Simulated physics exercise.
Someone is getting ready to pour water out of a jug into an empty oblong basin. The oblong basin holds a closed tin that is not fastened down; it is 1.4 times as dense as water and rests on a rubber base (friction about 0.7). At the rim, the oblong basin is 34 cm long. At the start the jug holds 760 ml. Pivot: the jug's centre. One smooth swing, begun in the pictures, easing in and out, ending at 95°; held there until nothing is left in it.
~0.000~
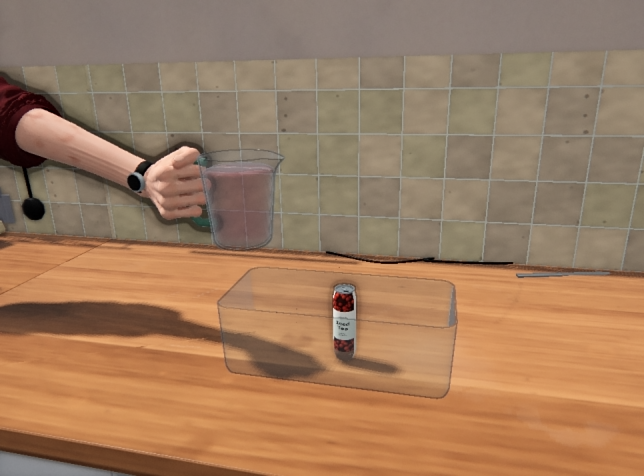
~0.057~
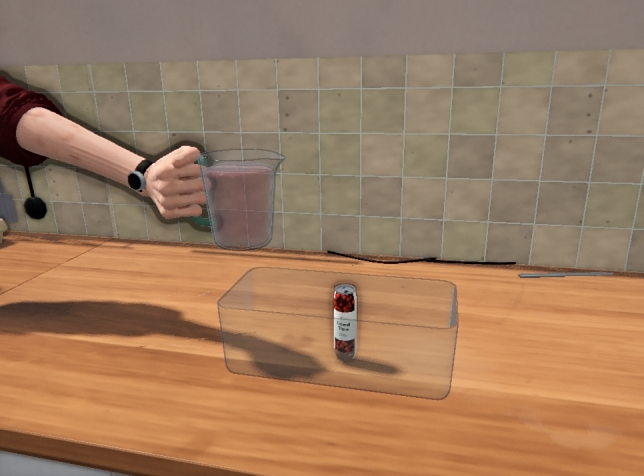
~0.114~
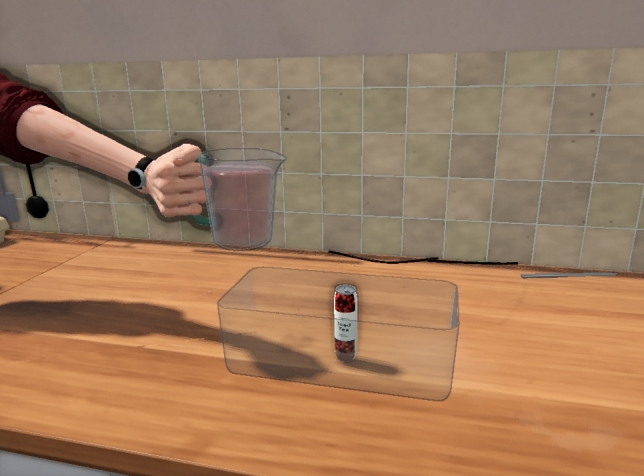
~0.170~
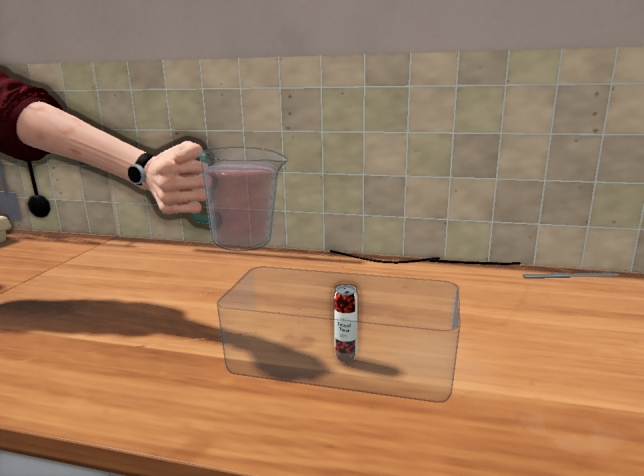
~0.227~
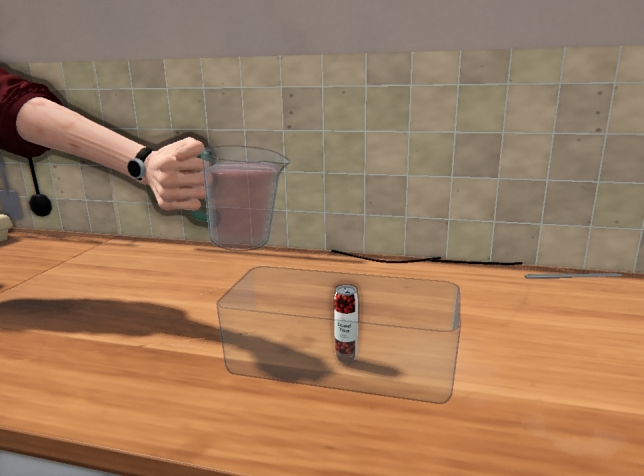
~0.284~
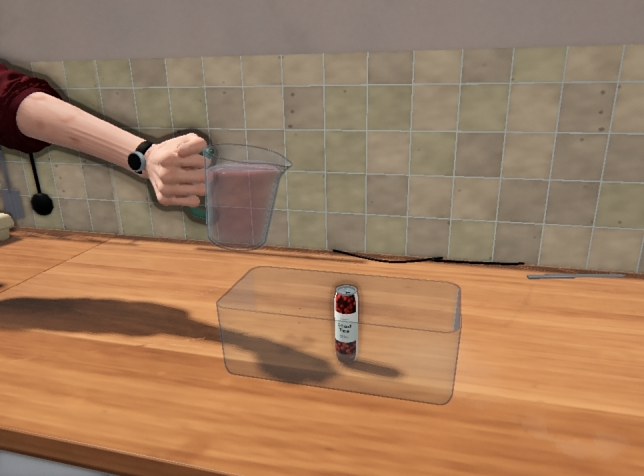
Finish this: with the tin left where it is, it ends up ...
It ends up knocked over.
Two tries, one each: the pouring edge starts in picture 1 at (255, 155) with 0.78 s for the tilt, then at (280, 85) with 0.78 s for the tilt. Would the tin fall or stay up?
Try 1: Still standing; try 2: Still standing.
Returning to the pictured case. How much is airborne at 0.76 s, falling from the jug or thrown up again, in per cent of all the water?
12 %.
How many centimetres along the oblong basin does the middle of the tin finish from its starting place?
In the end the tin's centre has shifted about 8.0 centimetres.
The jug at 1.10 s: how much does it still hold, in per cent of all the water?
40 per cent or so.
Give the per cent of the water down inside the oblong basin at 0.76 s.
About 2 per cent.
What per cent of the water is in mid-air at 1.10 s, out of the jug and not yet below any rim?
About 18 per cent.
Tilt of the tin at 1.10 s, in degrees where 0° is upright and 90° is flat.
The lean is some 0° away from upright.
By 0.76 s the tilt is 56° and 85 per cent is still to pour; the tin stands where it began.
By 1.10 s the tilt is 87° and 41 per cent is still to pour; the tin stands where it began.
By 1.47 s the tilt is 95° and 7 per cent is still to pour; the tin lies on its side.
By 1.86 s the tilt is 95° and 1 per cent is still to pour; the tin lies on its side.
At rest the tin lies on its side.
